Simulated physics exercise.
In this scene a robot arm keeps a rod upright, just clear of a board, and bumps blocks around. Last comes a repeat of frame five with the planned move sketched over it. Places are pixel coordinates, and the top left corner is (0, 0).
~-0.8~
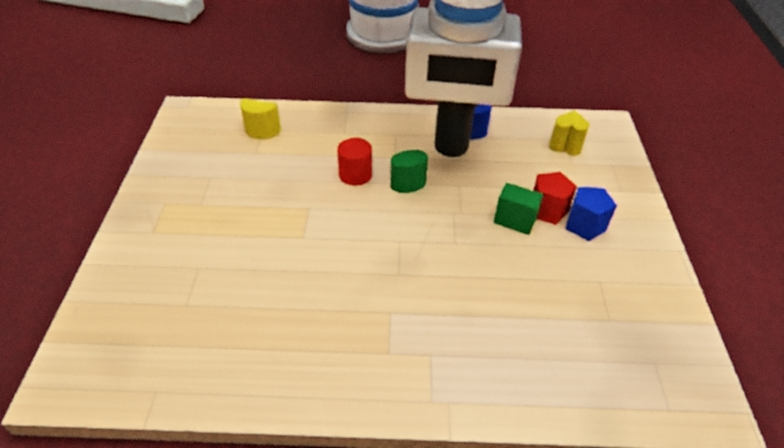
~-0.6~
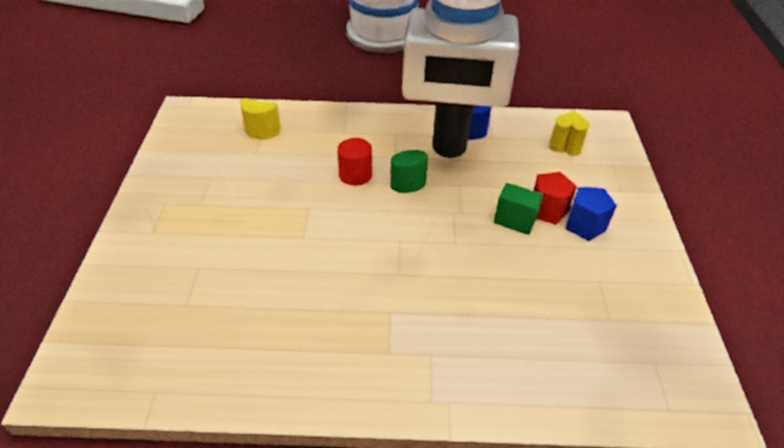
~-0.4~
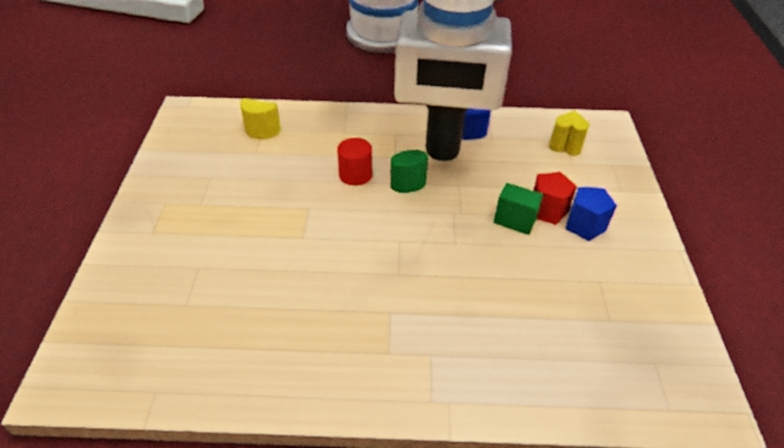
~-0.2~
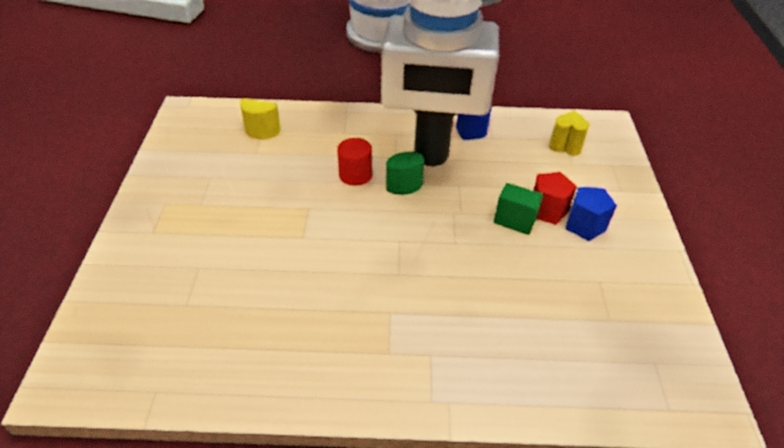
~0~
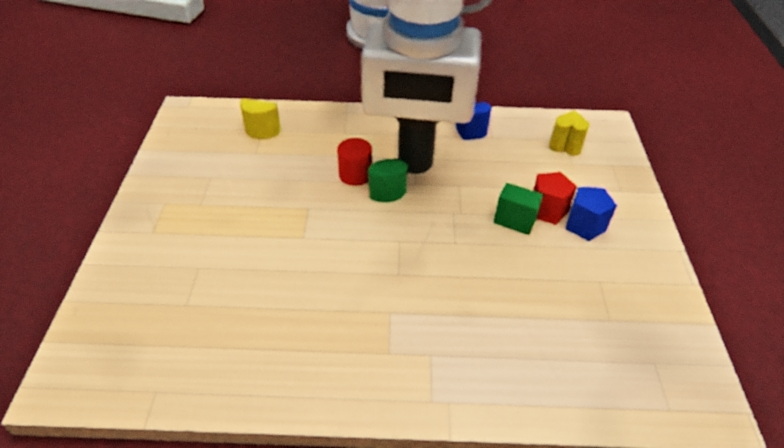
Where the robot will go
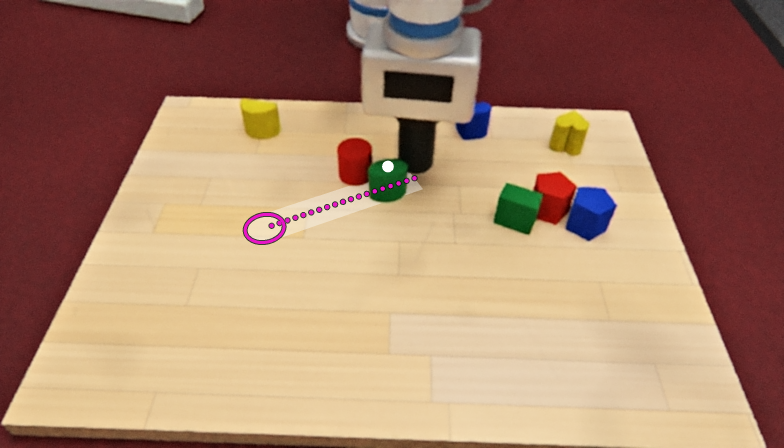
Robot arm's black rod moving left across a wooden board, then nudging a green elliptical block leftward beside a red cylinder.
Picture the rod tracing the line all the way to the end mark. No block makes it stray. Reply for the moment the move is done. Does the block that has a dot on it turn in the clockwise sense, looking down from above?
Short answer: No.
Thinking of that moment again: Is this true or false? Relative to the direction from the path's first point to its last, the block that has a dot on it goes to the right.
Answer: False.
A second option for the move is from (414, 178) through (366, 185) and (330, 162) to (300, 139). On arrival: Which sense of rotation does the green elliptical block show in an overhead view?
Counterclockwise rotation.
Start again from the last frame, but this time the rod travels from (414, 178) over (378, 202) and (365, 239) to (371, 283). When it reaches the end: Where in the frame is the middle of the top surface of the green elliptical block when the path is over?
For the centre of its top, I'd go with (330, 199).
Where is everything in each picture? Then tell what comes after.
Lower end of the rod (451, 147), tops of blocks, red circle (355, 147), green elliptical block (410, 157), in the first picture.
Rod (449, 148), blocks as before, in the second picture.
Rod (443, 151), blocks as before, in the third picture.
Rod (431, 156), green elliptical block (405, 159), in the fourth picture.
Rod (415, 163), red circle (355, 147), green elliptical block (388, 167), in the fifth picture.
The drawn path runs from (414, 178) directly to (265, 228); the dot is on the green elliptical block.
What follows on the original path. One third of the way, rod (367, 179); red circle (345, 148); green elliptical block (338, 185).
Two thirds of the way, rod (316, 196); red circle (338, 150); green elliptical block (290, 208), turned 40° anticlockwise.
At the end, rod (262, 213); red circle (338, 150); green elliptical block (258, 230), turned 115° anticlockwise.
